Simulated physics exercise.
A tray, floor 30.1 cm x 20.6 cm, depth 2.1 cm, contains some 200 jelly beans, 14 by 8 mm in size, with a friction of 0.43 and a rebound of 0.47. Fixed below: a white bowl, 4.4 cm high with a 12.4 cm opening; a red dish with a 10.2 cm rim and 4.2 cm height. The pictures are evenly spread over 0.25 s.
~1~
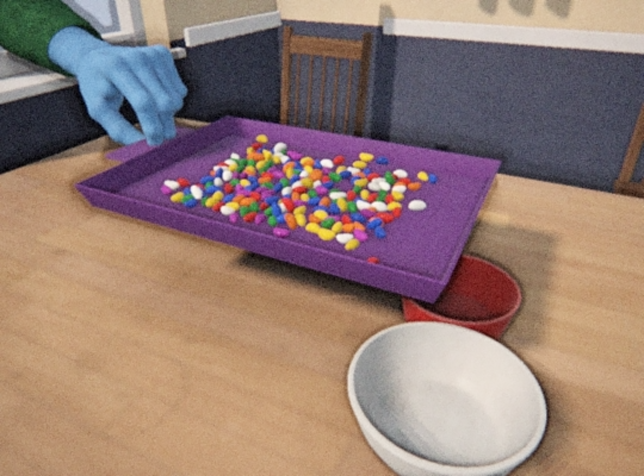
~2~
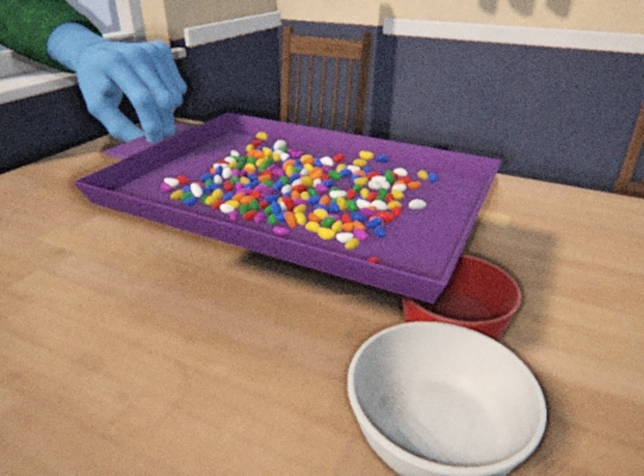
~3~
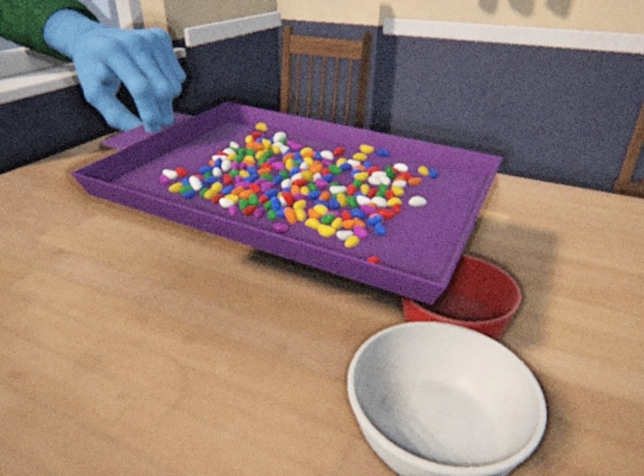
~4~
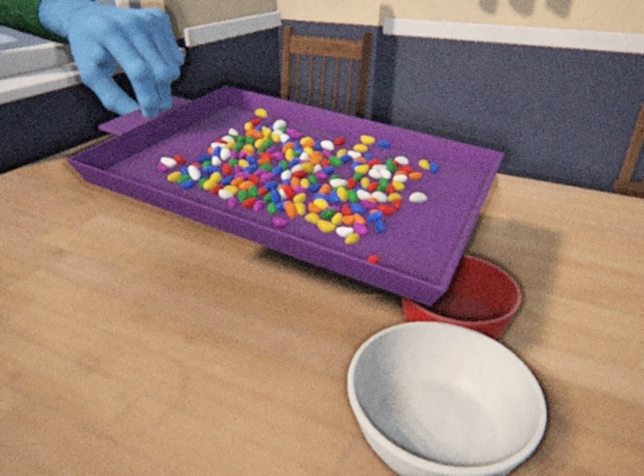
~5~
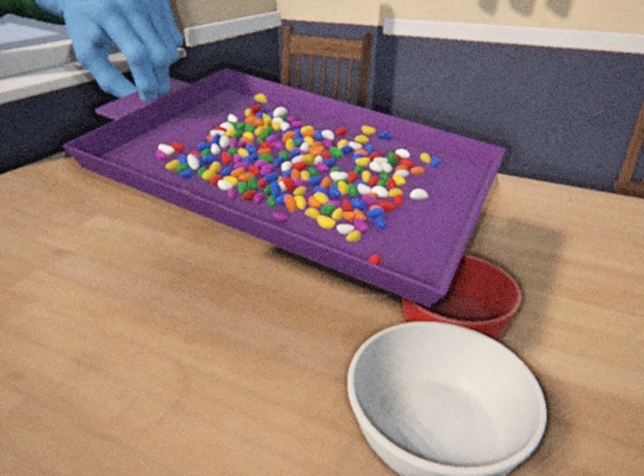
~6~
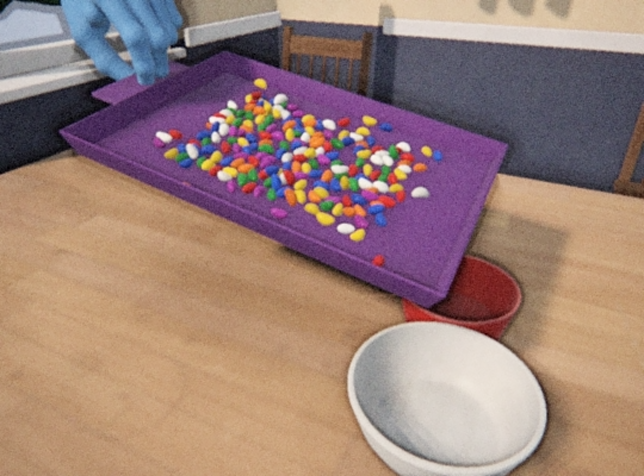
The footage shows a blue-gloved hand at the left end of a purple tray of colourful jelly beans above a wooden table, gradually raising that end so the tray slants down toward the front right, near red and white bowls.
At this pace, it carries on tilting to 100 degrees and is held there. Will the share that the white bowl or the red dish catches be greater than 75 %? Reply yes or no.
Yes.
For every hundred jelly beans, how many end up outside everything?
It comes to about 0 percent.
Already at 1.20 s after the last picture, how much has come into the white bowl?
Around 85 percent at that point.
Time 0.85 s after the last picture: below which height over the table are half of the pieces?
The halfway height sits near 10 cm above the table.
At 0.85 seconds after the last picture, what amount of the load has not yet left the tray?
Roughly 60 per cent.
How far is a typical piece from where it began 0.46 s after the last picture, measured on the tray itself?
About 9 centimetres.
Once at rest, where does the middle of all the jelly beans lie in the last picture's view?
Near pixel (435, 412).
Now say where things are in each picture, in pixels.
Tray at (229, 228); tilt 0 degrees; leading edge at (479, 208); middle of the load at (300, 186); white bowl at (444, 384); red dish at (459, 284), in the first frame.
Tray at (229, 226); tilt 1 degrees; leading edge at (479, 208); middle of the load at (299, 184), in the second frame.
Tray at (229, 223); tilt 3 degrees; leading edge at (480, 207); middle of the load at (299, 178), in the third frame.
Tray at (229, 217); tilt 6 degrees; low side front right; leading edge at (481, 207); middle of the load at (299, 169), in the fourth frame.
Tray at (229, 211); tilt 9 degrees; low side front right; leading edge at (482, 206); middle of the load at (300, 160), in the fifth frame.
Tray at (229, 205); tilt 13 degrees; low side front right; leading edge at (482, 205); middle of the load at (296, 146); white bowl at (444, 384); red dish at (459, 284), in the sixth frame.
Then, 0.46 s after the last picture, tilt 43 degrees; tray 100 %; middle of all pieces on or above the table near (368, 181).
Then, 0.85 s after the last picture, tilt 69 degrees; white bowl 35 %, tray 60 %, in the air 5 %; middle of all pieces on or above the table near (433, 310).
Then, 1.20 s after the last picture, tilt 92 degrees; white bowl 85 %, tray 10 %; middle of all pieces on or above the table near (440, 393).
Then, 1.53 s after the last picture, tilt 100 degrees; white bowl 100 %; middle of all pieces on or above the table near (438, 412).
In the end, white bowl 100 %.
